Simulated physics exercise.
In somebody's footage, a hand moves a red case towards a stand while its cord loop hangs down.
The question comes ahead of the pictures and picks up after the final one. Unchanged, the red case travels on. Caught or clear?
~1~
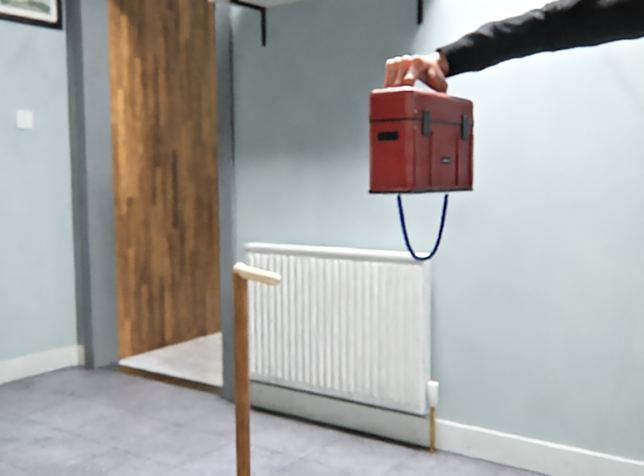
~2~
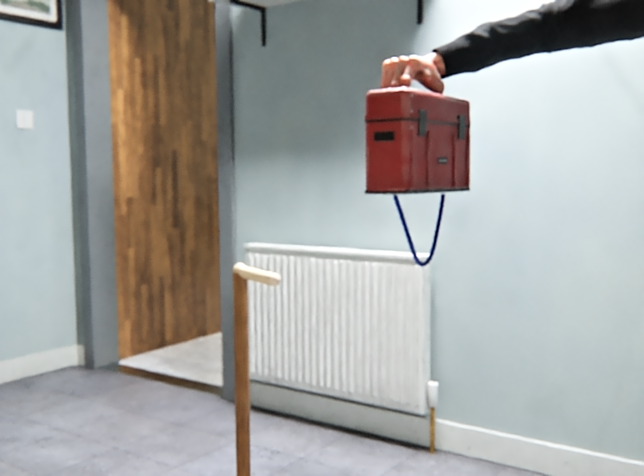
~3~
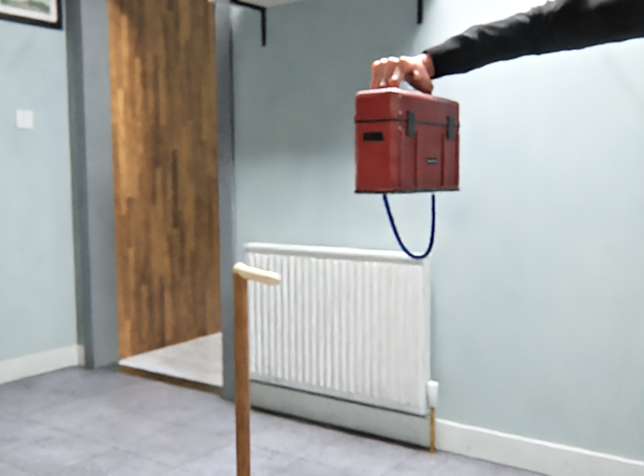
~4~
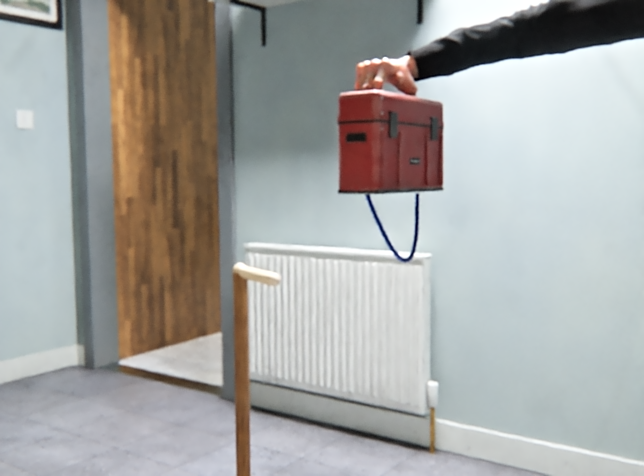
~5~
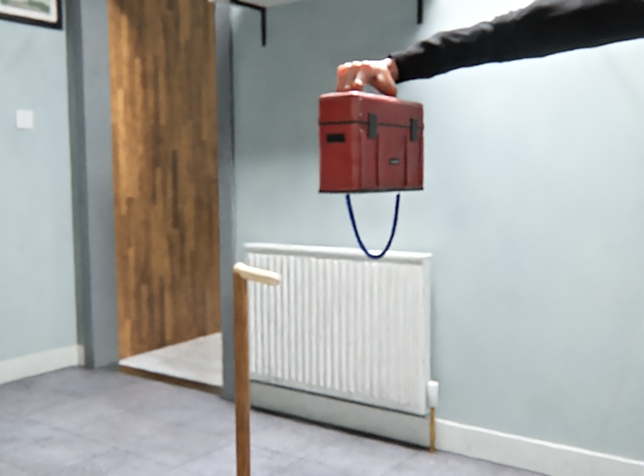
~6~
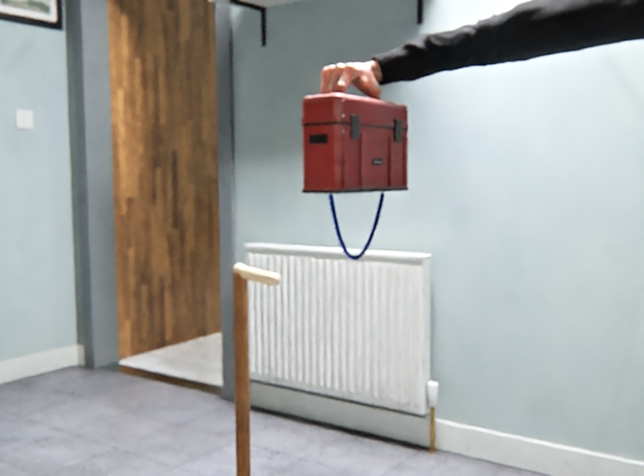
It slips by.
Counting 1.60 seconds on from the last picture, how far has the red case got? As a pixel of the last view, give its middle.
(181, 152).
Then, 0.72 s later than the last view, case nearing the post near (270, 149).
Then, 1.60 s later than the last view, case past the post near (181, 152).
Finally, case past the post near (129, 154). The red case goes by freely.
